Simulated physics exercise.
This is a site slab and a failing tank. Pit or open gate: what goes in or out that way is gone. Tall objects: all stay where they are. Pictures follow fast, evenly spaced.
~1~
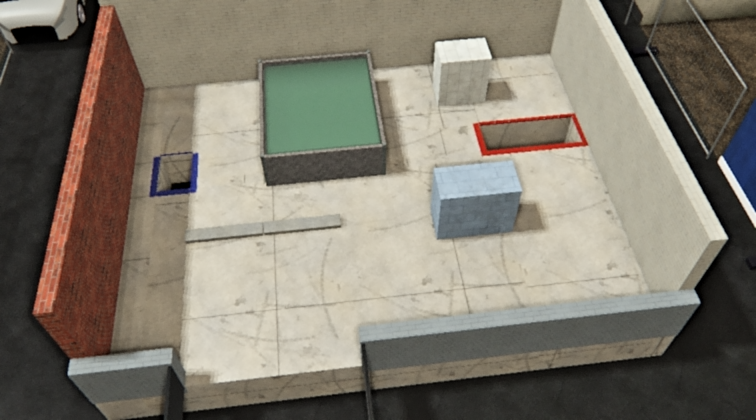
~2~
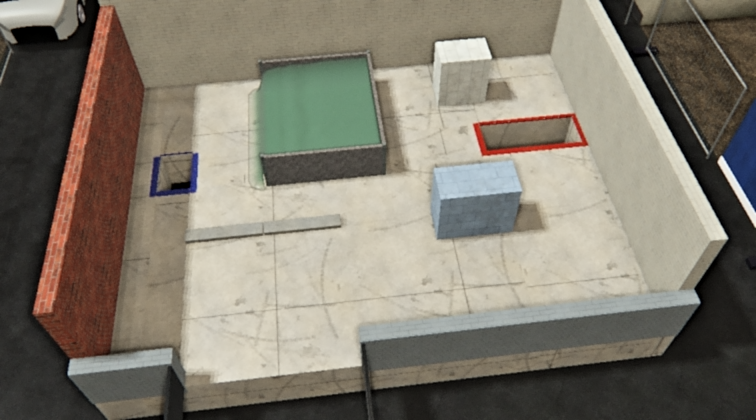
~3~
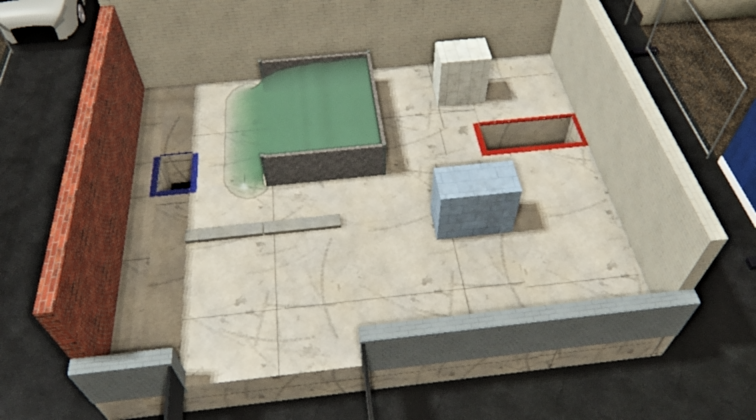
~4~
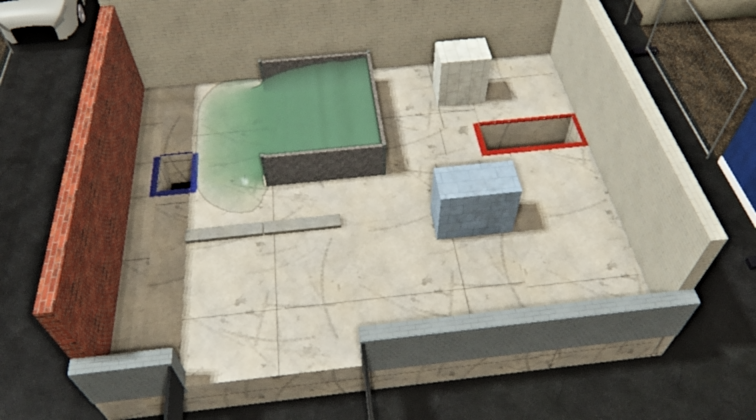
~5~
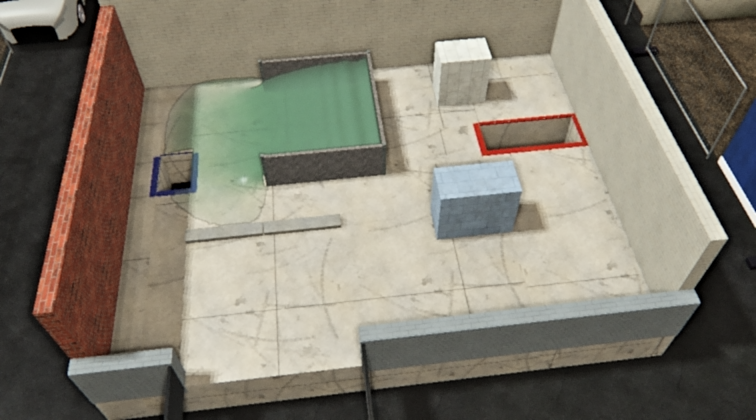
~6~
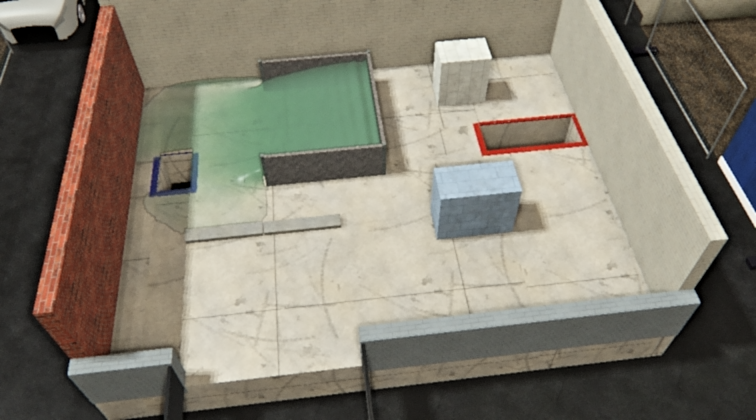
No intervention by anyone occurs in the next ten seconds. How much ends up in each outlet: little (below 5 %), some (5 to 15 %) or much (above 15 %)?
Outlet by outlet: Gate - some, red pit - little, blue pit - much.
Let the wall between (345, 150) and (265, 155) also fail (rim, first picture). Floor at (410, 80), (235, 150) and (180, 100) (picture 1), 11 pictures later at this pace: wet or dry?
Spot by spot: Unaffected, then unaffected, then unaffected.
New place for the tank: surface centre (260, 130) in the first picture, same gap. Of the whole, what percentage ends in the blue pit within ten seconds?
Share in the blue pit - 60 in a hundred.
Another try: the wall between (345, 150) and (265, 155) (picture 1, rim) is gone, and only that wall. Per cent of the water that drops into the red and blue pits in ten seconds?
In per cent: Red 6, blue 6.
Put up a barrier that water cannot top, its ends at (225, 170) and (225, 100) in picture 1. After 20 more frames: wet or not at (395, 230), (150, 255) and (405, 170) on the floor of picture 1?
In that order, I'd expect them to be kept clear of the flood, reached by the flood and kept clear of the flood.
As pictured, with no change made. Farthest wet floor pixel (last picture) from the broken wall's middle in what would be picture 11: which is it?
Somewhere near (121, 276).
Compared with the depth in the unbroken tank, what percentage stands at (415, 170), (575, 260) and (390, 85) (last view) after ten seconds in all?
The three come to some 2, 2 and 0 per cent respectively.
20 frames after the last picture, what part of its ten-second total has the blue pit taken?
Around 65 %.
A moment on, water covers 20 % of the floor; the gate 0 %, the red pit 0 %, the blue pit 8 %.
Next, water covers 25 % of the floor; the gate 0 %, the red pit 0 %, the blue pit 17 %.
Then, water covers 30 % of the floor; the gate 0 %, the red pit 0 %, the blue pit 32 %.
Later, water covers 50 % of the floor; the gate 5 %, the red pit 0 %, the blue pit 42 %.
In the end, water covers 75 % of the floor; the gate 9 %, the red pit 1 %, the blue pit 50 %.
